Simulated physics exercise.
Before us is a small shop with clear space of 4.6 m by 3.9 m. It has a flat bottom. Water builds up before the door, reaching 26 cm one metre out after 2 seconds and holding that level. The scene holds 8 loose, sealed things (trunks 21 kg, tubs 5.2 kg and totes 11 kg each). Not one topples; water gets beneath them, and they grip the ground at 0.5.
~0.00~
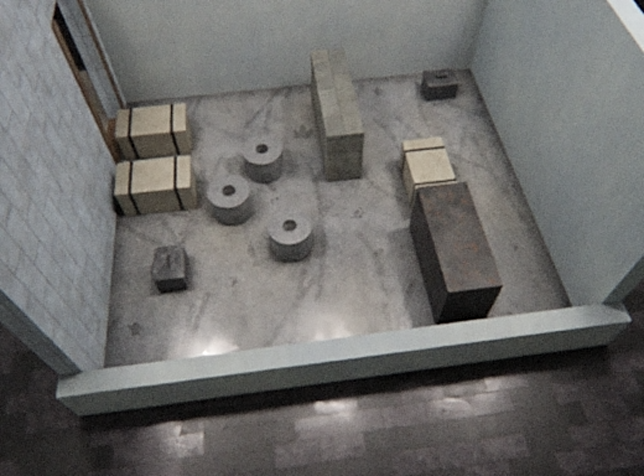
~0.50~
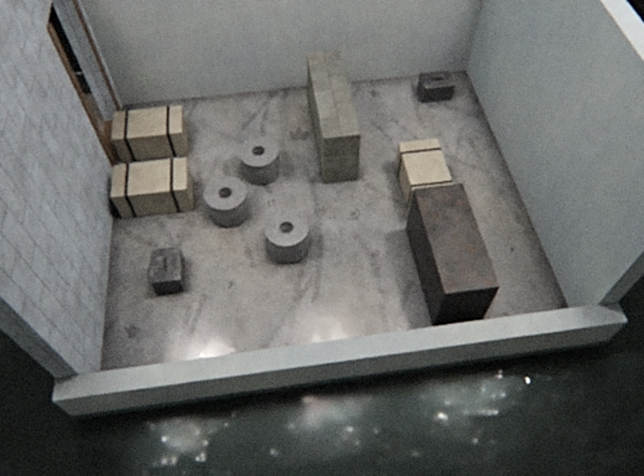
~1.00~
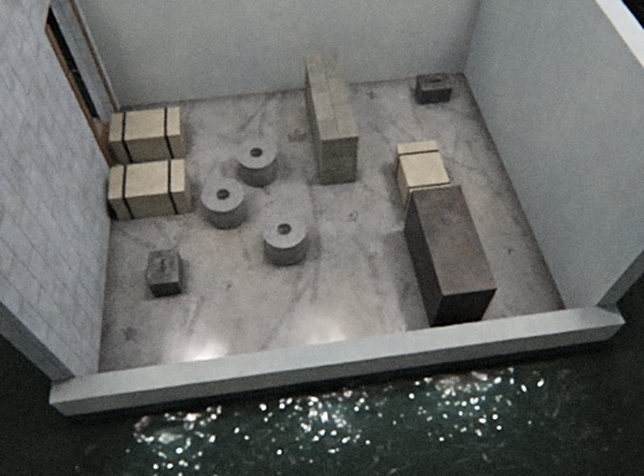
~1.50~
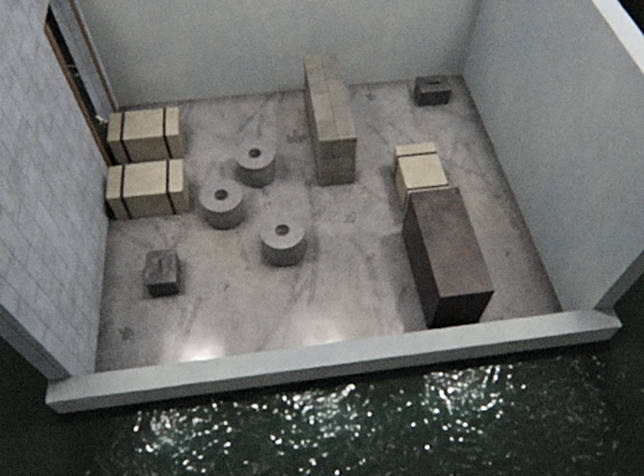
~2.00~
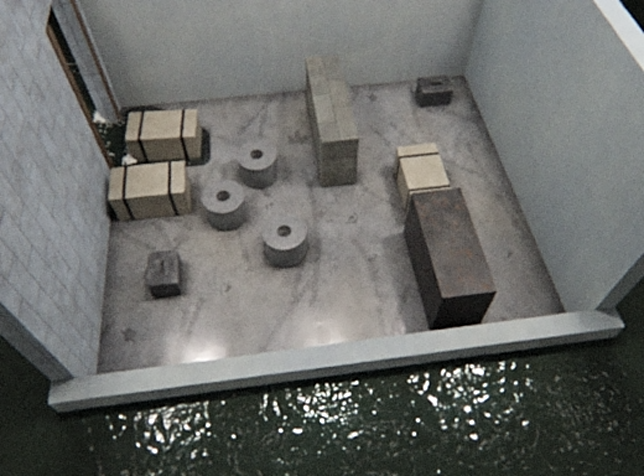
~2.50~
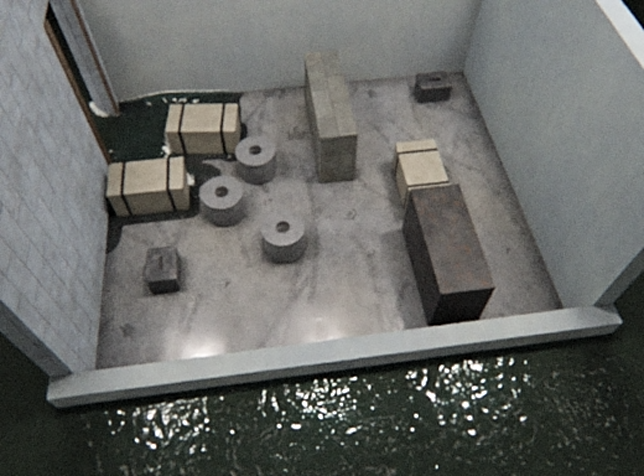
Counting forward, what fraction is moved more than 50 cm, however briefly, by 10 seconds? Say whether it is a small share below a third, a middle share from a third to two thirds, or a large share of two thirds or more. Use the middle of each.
A middle share, from a third to two thirds.
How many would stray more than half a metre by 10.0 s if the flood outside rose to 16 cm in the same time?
Result: 3.
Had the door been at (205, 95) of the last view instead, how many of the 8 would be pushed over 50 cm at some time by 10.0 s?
The count would be 6.
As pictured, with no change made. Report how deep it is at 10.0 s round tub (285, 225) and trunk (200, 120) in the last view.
Some 7 cm at the first, some 12 cm at the second.
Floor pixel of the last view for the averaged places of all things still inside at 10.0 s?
Centre of the remaining things: Roughly (257, 232).
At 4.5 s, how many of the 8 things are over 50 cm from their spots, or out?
By my tally, 2.
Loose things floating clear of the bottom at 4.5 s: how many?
At that time the total is 2.
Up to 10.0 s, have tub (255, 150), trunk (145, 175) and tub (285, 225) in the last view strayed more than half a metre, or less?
In turn: Above the mark, below the mark, above the mark.
After 3.5 s 2 of 8 are over 50 cm from their spots; 0 afloat.
After 4.5 s 2 of 8 are over 50 cm from their spots; 2 afloat.
After 7.0 s 3 of 8 are over 50 cm from their spots; 2 afloat.
After 10.0 s 4 of 8 are over 50 cm from their spots, and 4 have been at some point; 5 afloat.
